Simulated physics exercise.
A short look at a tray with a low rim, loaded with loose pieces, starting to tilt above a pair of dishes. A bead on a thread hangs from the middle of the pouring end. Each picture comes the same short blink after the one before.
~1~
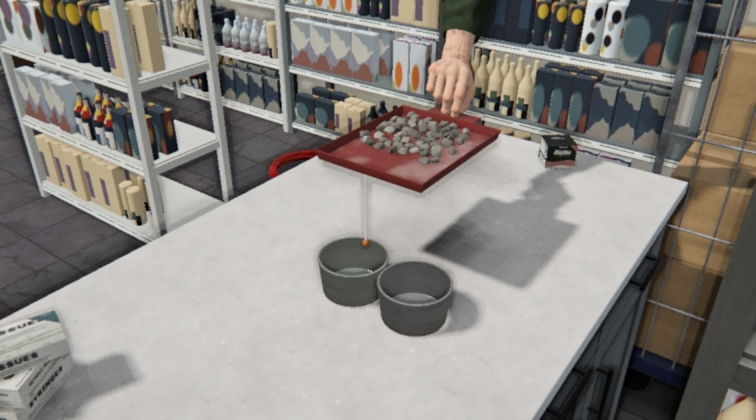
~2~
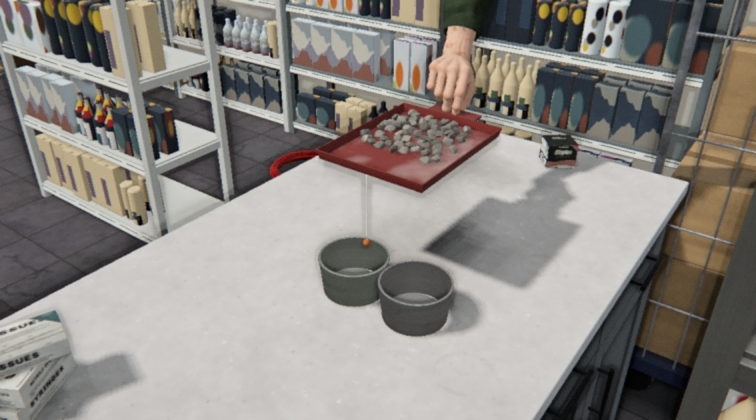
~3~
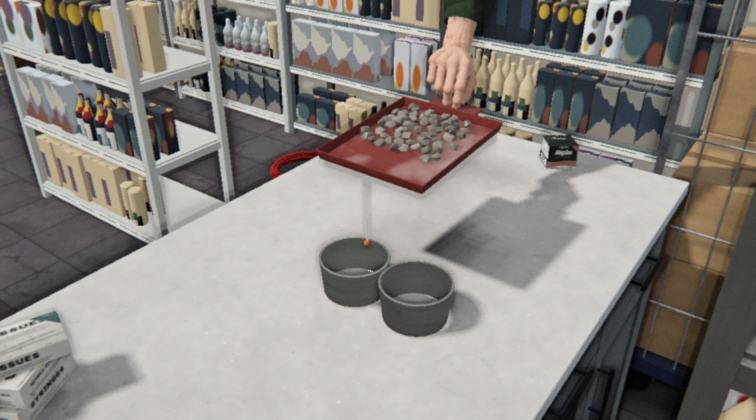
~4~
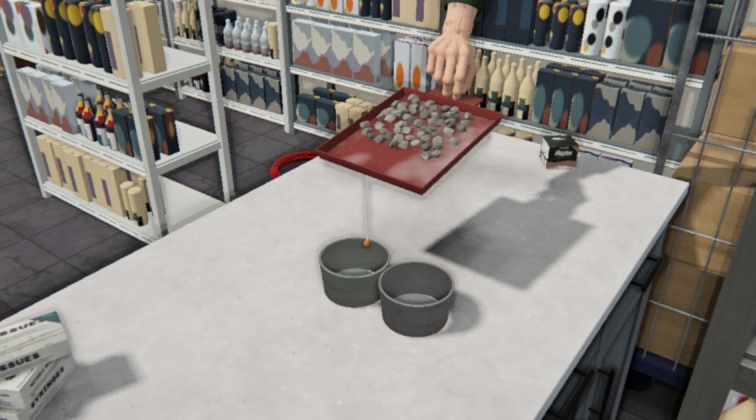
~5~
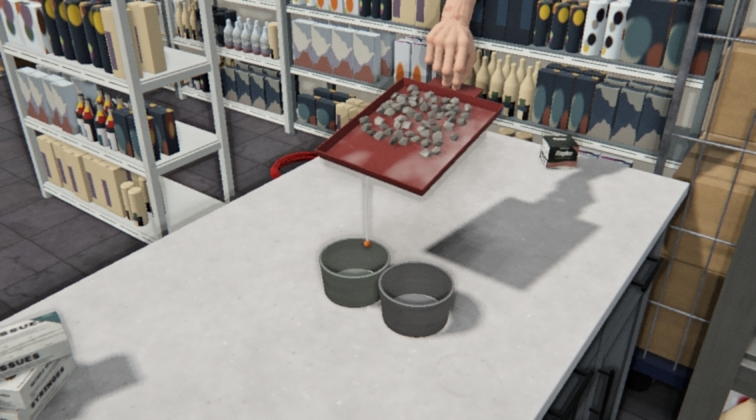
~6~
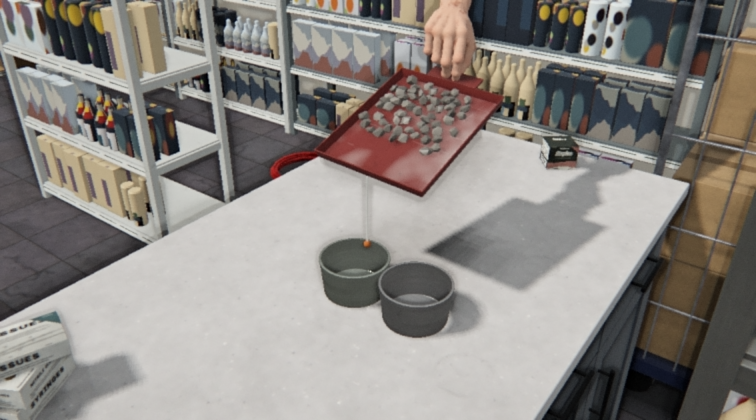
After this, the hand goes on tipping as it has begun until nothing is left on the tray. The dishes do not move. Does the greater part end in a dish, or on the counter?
The two hold the larger part of the load.
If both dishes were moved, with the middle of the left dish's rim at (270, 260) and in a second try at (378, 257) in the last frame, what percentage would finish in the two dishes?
The first gives 10 %, the second 30 %.
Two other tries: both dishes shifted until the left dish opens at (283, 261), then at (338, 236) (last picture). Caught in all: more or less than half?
First below a half, then the smaller part.
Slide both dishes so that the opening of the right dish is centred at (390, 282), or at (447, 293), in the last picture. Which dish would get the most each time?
In turn: The right-hand dish; the left one.
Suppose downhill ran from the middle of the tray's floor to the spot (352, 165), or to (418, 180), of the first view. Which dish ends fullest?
In turn: The left one; the dish on the right.
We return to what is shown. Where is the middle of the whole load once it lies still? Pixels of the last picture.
Close to (383, 306).
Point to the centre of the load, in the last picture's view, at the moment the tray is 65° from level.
Around (383, 174).
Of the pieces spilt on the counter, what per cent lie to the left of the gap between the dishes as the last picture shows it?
Near 80 %.
Soon after the last picture, tray tipped steeply; most on the tray; a small part in the air.
A little later, tray tipped past a quarter turn; about a quarter on the tray; about a quarter in the right dish; about a quarter in the left dish; about a quarter outside both; about a quarter in the air.
Later still, tray tipped past a quarter turn; about a third in the right dish; about a third in the left dish; about a quarter outside both.
At rest, tray tipped past a quarter turn; about a third in the right dish; about a third in the left dish; about a quarter outside both.
